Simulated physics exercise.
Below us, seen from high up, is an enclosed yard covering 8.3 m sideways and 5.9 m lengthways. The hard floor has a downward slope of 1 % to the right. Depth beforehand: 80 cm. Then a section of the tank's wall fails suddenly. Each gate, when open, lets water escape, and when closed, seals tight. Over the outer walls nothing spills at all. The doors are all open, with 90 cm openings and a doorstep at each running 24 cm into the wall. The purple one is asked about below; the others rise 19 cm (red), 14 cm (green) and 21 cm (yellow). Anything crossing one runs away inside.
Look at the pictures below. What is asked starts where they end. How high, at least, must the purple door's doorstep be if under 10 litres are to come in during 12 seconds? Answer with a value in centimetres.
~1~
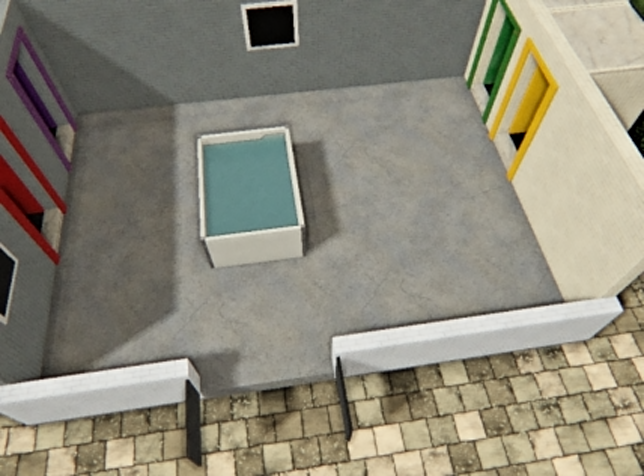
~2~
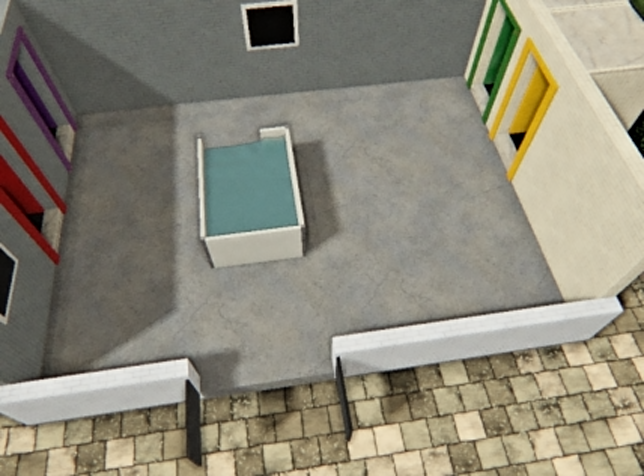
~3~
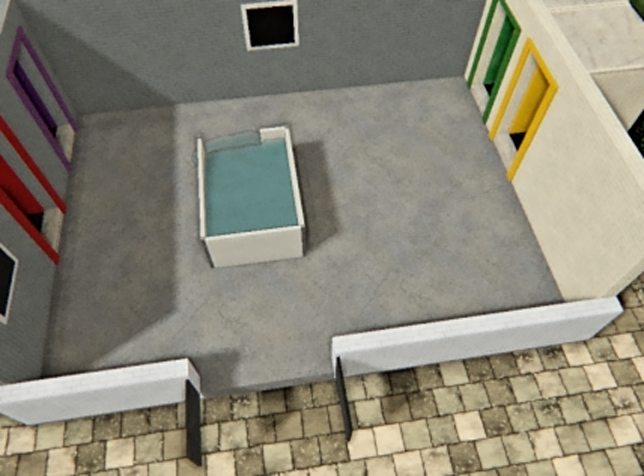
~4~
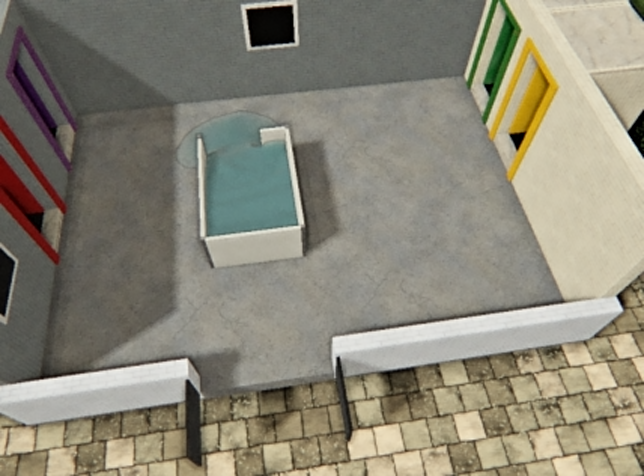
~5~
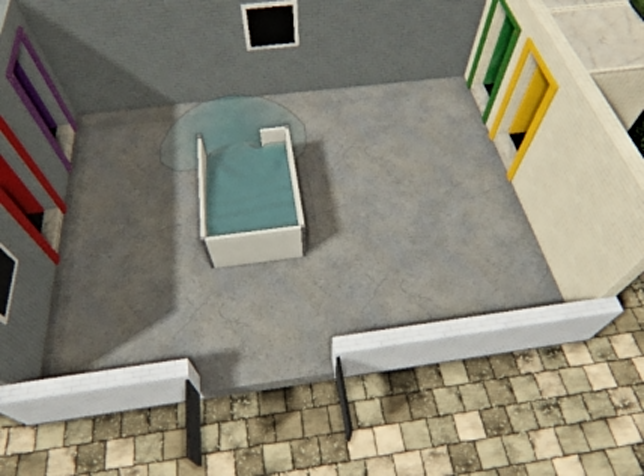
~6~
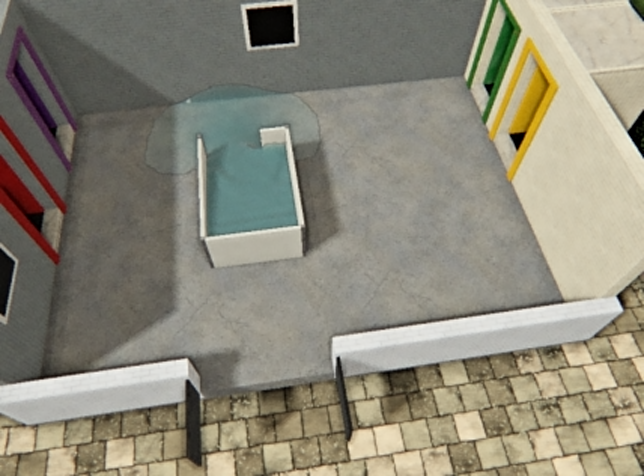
I would say about 26 cm.
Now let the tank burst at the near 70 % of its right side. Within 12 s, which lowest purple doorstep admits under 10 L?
If so: Around 6.0 cm.
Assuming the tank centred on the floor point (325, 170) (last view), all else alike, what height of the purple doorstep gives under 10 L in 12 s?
Close to 21 cm would do it.
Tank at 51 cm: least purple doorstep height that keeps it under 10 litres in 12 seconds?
Something near 14.0 cm should do.
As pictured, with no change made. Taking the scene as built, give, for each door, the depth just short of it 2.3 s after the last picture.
Centimetres: Red = 5, green = 21, purple = 26, yellow = 1.
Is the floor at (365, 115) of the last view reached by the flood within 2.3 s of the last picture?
At that moment it's submerged.
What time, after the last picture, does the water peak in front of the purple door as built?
Near 1.8 seconds.
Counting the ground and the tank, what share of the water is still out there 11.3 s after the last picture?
Close to 90 per cent is still present.
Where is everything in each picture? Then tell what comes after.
In the first picture, the tank at (249, 182) is whole and still, 80 cm deep; the purple door at (49, 111) is dry.
In the second picture, water pours out on the far side and has run 0.3 m, to a hidden place; about 9 cm deep outside, 80 cm at the back.
In the third picture, the gap is on the far side, the front 0.8 m out at a hidden place; the back of the tank holds 80 cm.
In the fourth picture, the gap is on the far side, the front 1.4 m out at (234, 115); the back of the tank holds 79 cm.
In the fifth picture, the gap is on the far side, the front 1.9 m out at (210, 101); the back of the tank holds 71 cm.
In the sixth picture, the gap is on the far side, the front 2.0 m out at (175, 104); the back of the tank holds 68 cm; the purple door at (49, 111), 3.3 m from the gap, is still 1.6 m from the nearest water.
Then, 0.7 s after the last picture water covers 15 % of the floor, deepest (44 cm) near (227, 103); it has not reached the purple door.
Then, 2.3 s after the last picture water covers 40 % of the floor, deepest (31 cm) near (86, 117); 26 cm at the purple door, 13 litres in over its 23 cm doorstep.
Then, 11.3 s after the last picture water covers 100 % of the floor, deepest (10 cm) near (532, 229); 3 cm at the purple door, 18 litres in over its 23 cm doorstep.
At the purple door as built, the water peaked near 29 cm, 1.9 s after the last picture.
With a doorstep of 23 cm, 18 litres would have come in within the 12 s; with 31 cm, 1 litre. So under 10 litres takes about 26 cm.
